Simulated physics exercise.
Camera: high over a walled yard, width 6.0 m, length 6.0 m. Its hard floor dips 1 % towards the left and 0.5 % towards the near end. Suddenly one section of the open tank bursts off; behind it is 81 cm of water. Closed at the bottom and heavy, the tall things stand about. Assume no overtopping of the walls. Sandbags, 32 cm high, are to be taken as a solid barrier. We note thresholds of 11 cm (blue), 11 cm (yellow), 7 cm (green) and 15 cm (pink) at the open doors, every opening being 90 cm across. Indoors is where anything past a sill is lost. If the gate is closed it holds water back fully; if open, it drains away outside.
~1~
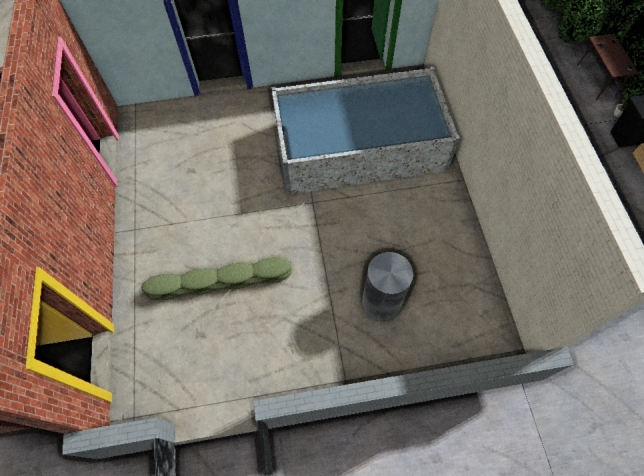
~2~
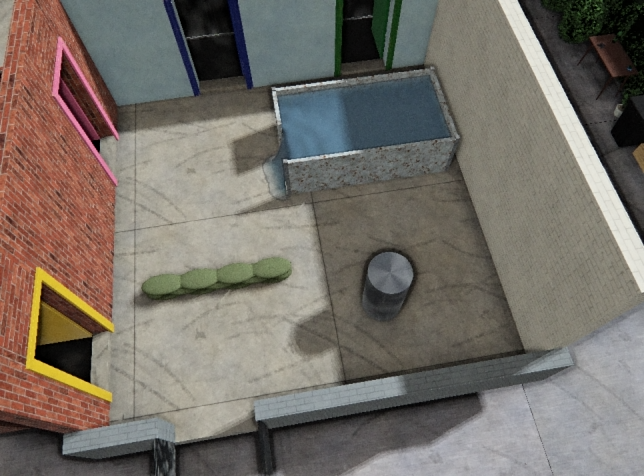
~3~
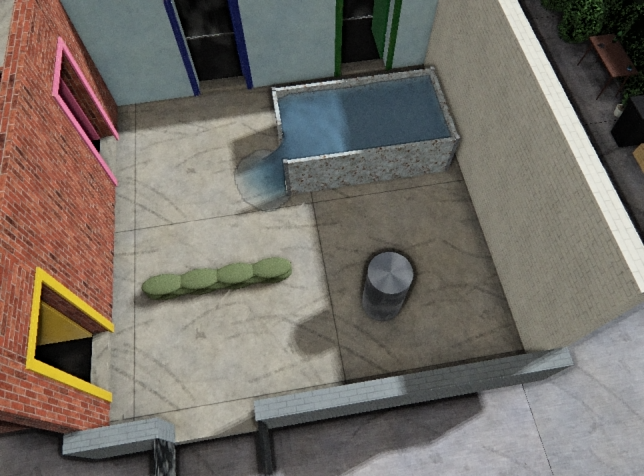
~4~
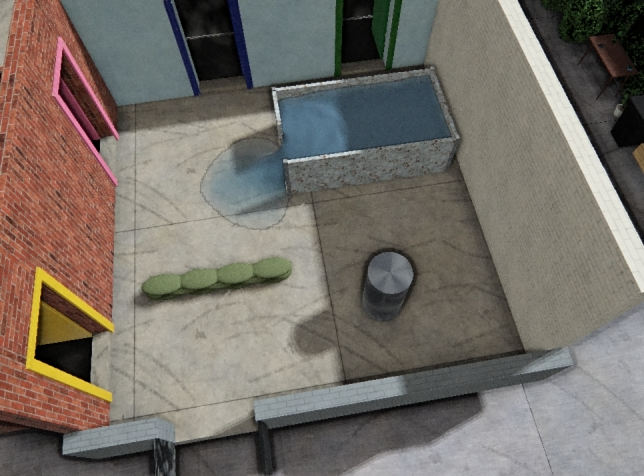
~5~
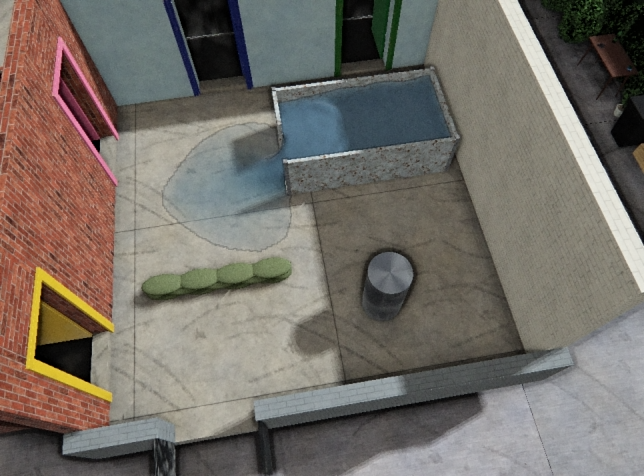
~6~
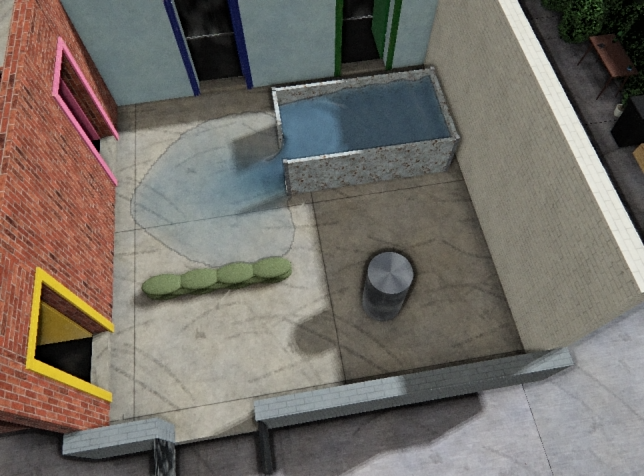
Water pouring from the left end of a raised stone tank, spreading in a thin, widening sheet across a walled concrete yard.
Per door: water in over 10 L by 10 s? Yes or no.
Blue door no, yellow door no, green door yes, pink door yes.
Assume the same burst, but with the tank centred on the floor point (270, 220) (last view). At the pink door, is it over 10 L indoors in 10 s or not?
Lab note: Pink door limit not exceeded.
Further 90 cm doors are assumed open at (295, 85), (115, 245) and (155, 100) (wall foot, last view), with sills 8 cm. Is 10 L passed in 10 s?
Check each in turn: The first fails, the second succeeds, the third succeeds.
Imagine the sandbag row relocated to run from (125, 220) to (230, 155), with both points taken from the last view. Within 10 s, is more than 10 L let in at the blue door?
Compared to the limit, blue stays inside.
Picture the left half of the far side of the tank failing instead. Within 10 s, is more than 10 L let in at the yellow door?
Against that limit: Yellow short of it.
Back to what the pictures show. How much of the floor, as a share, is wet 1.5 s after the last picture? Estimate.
35 %.
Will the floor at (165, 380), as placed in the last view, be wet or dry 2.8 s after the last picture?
Looks like it's submerged.
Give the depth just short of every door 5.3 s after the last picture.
Depths in cm: Blue 8, yellow 8, green 7, pink 20.
Then, 0.7 s after the last picture water covers 30 % of the floor and is deepest (48 cm) near (282, 177); blue door 4 cm at the sill, 0 L in, yellow door not reached, green door not reached, pink door 23 cm at the sill, 3 L in.
Then, 1.5 s after the last picture water covers 35 % of the floor and is deepest (40 cm) near (284, 186); blue door 2 cm at the sill, 0 L in, yellow door 8 cm at the sill, 0 L in, green door not reached, pink door 28 cm at the sill, 37 L in.
Then, 2.8 s after the last picture water covers 45 % of the floor and is deepest (28 cm) near (282, 177); blue door 9 cm at the sill, 0 L in, yellow door 9 cm at the sill, 0 L in, green door not reached, pink door 24 cm at the sill, 95 L in.
Then, 5.3 s after the last picture water covers 80 % of the floor and is deepest (21 cm) near (114, 268); blue door 8 cm at the sill, 0 L in, yellow door 8 cm at the sill, 1 L in, green door 7 cm at the sill, 0 L in, pink door 20 cm at the sill, 130 L in.
Then, 9.3 s after the last picture water covers 95 % of the floor and is deepest (16 cm) near (306, 87); blue door 7 cm at the sill, 0 L in, yellow door 6 cm at the sill, 2 L in, green door 12 cm at the sill, 38 L in, pink door 12 cm at the sill, 140 L in.
